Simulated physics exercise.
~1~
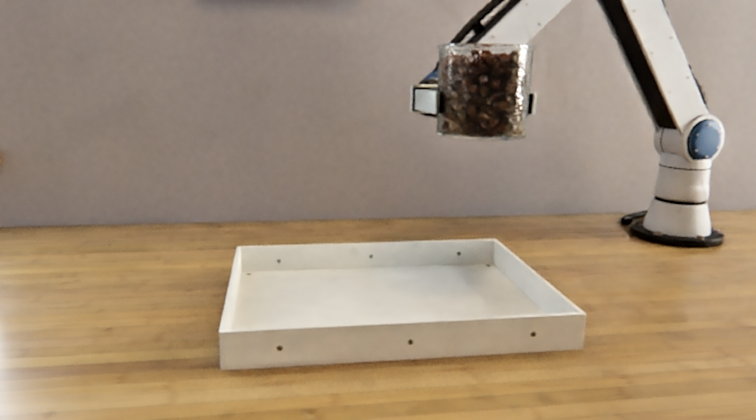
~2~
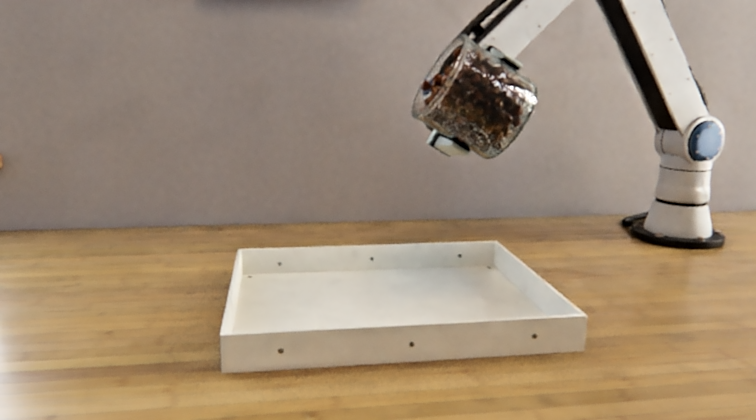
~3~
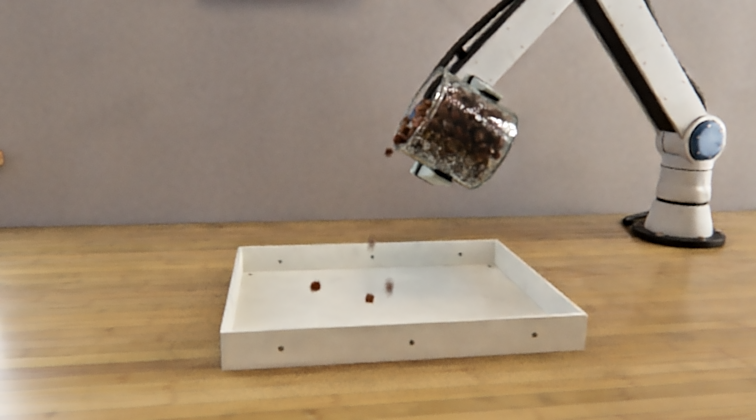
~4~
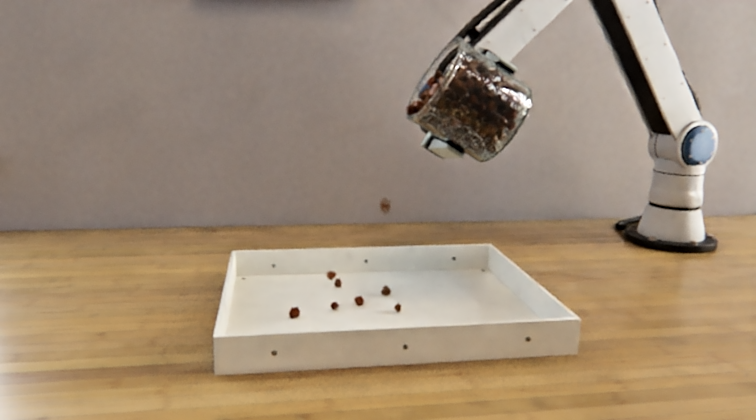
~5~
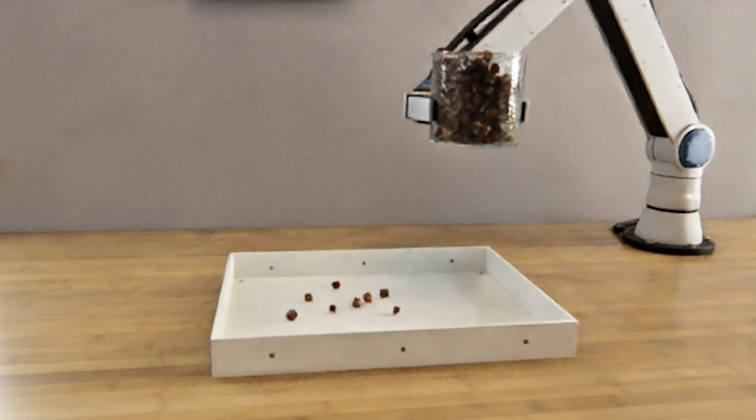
A robotic arm holding a clear container of small reddish-brown pieces tips it to the left above a shallow white tray, and a few pieces drop in. The arm then turns the container upright again, still mostly full, leaving a small scattering in the tray.
